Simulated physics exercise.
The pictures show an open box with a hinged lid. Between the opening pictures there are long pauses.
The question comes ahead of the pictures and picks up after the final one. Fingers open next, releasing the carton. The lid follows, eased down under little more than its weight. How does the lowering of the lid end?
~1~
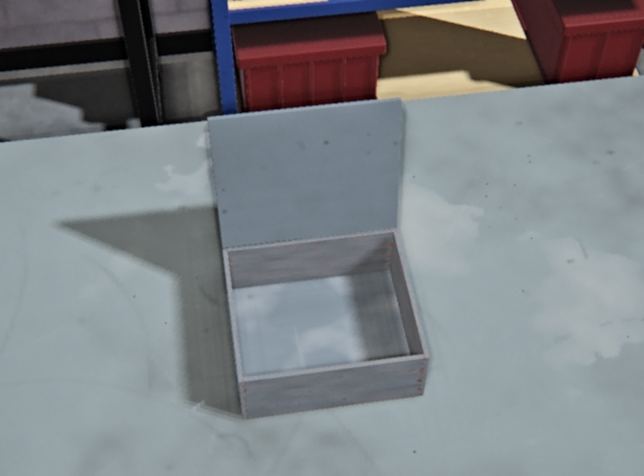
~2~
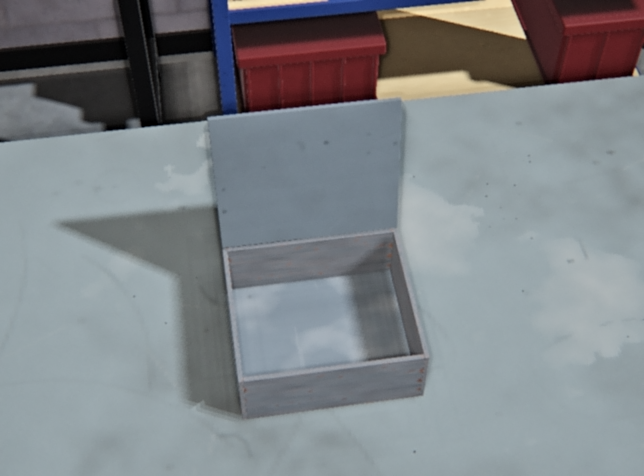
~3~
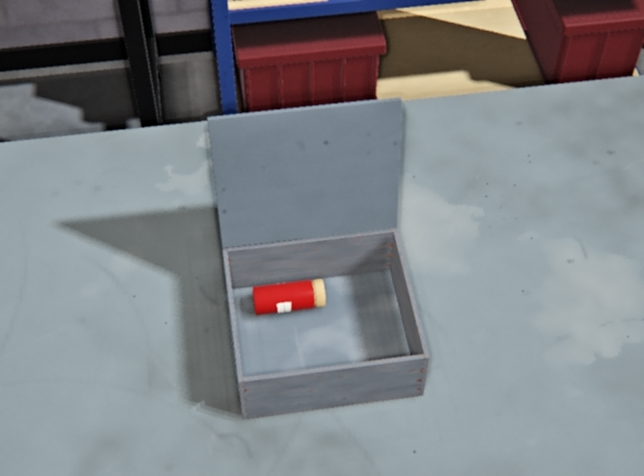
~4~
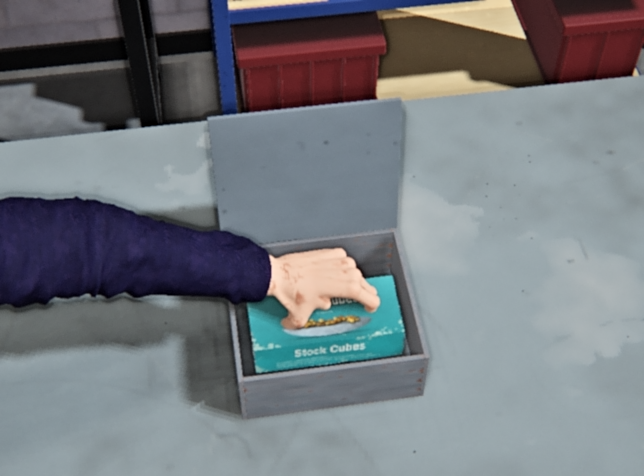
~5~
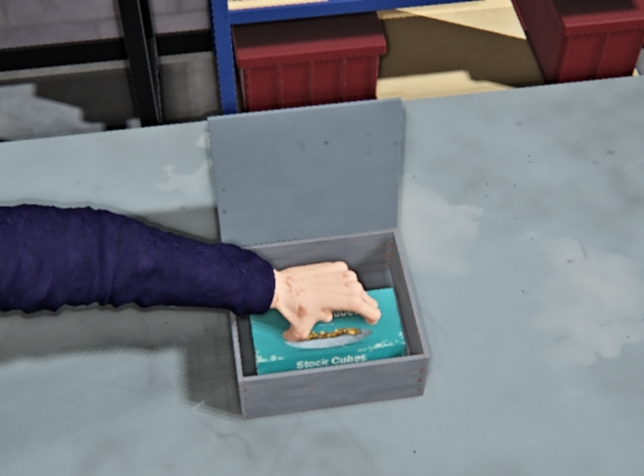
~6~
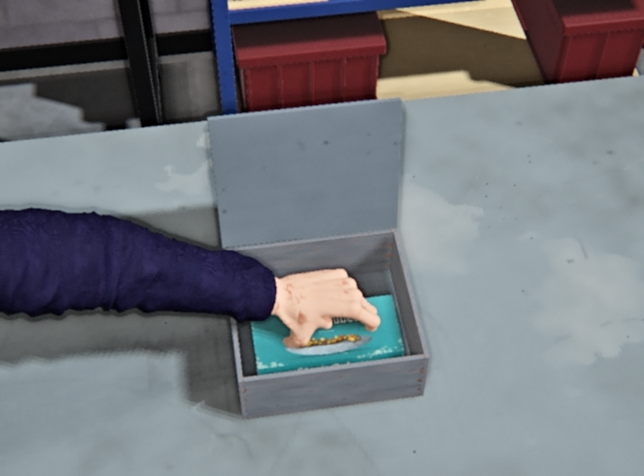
The lid comes to rest closed on the rim.
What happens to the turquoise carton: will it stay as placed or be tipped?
Result: The turquoise carton remains as it was set.
Then, 1.10 s past the last view, lid starting down.
Then, 1.60 s past the last view, lid 59° above the rim.
Then, 1.90 s past the last view, lid 37° above the rim.
Then, 2.20 s past the last view, lid 12° above the rim.
Finally, lid shut; both still in place. Final places as the last picture's camera would see them, turquoise carton near (326, 343).
